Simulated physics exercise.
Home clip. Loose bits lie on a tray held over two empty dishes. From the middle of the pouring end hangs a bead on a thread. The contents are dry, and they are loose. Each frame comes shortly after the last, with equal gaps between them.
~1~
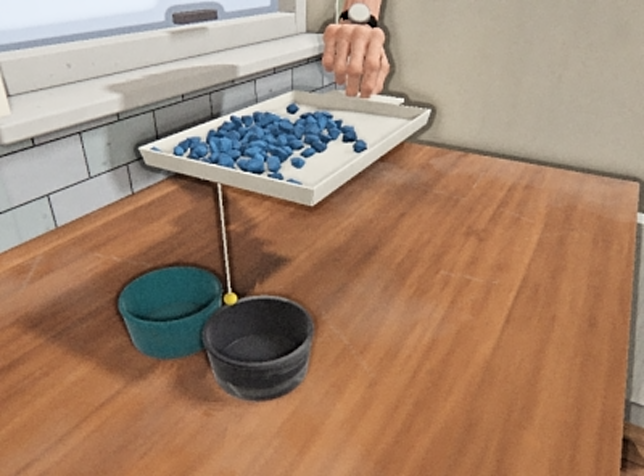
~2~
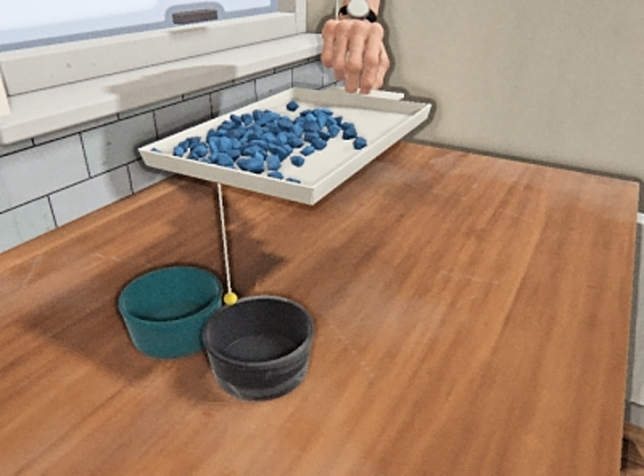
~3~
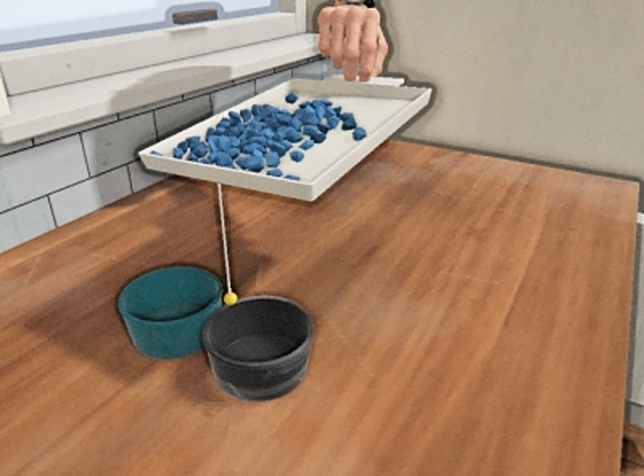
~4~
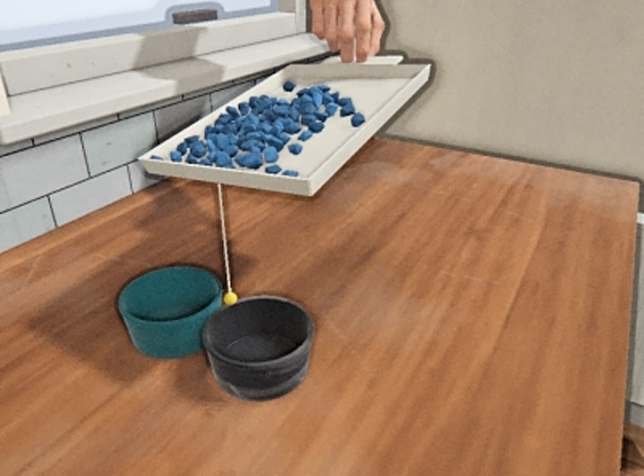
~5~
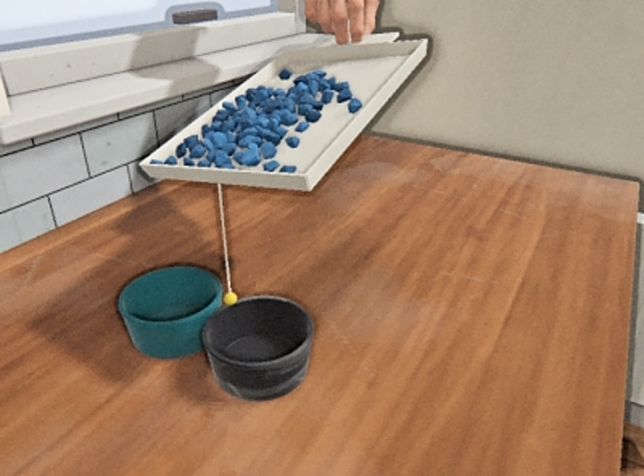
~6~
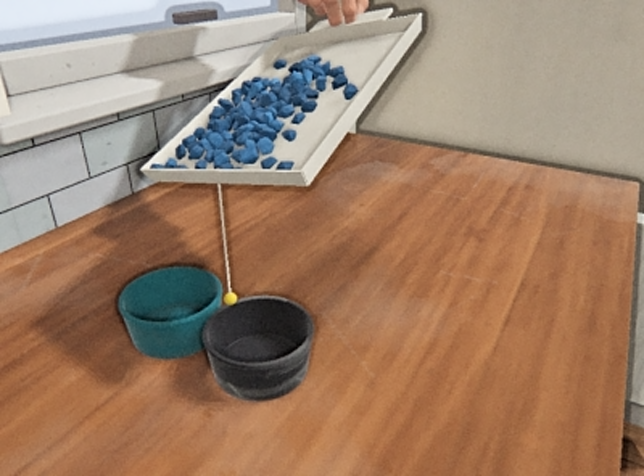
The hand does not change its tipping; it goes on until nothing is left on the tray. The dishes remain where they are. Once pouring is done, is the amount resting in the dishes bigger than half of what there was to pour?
Yes. Catch: Above fifty percent.
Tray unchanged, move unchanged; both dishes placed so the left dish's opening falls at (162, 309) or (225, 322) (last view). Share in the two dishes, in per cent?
You'd get near 70 per cent and afterwards near 10 per cent.
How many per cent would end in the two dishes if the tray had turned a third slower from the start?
Around 80 percent.
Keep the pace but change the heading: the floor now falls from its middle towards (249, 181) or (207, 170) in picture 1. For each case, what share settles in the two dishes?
In order: About 20, then 30 percent.
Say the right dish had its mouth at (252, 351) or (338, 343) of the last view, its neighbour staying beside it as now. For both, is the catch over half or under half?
In order, they'd catch a major share, and next a minor share.
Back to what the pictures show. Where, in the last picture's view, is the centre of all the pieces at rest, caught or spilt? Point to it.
Somewhere around (171, 325) in the last picture.
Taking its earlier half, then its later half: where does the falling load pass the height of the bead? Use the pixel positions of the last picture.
The first part passes (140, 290); everything after passes (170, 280).
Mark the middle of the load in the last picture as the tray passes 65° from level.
Somewhere about pixel (195, 124).
Soon after the last picture, tray tipped steeply; nearly all on the tray; a stray few in the air.
A little later, tray tipped past a quarter turn; a small part on the tray; about half in the left dish; about a quarter outside both; about a quarter in the air.
Later still, tray tipped past a quarter turn; most in the left dish; about a quarter outside both.
At rest, tray tipped past a quarter turn; none in the right dish; most in the left dish; about a quarter outside both.
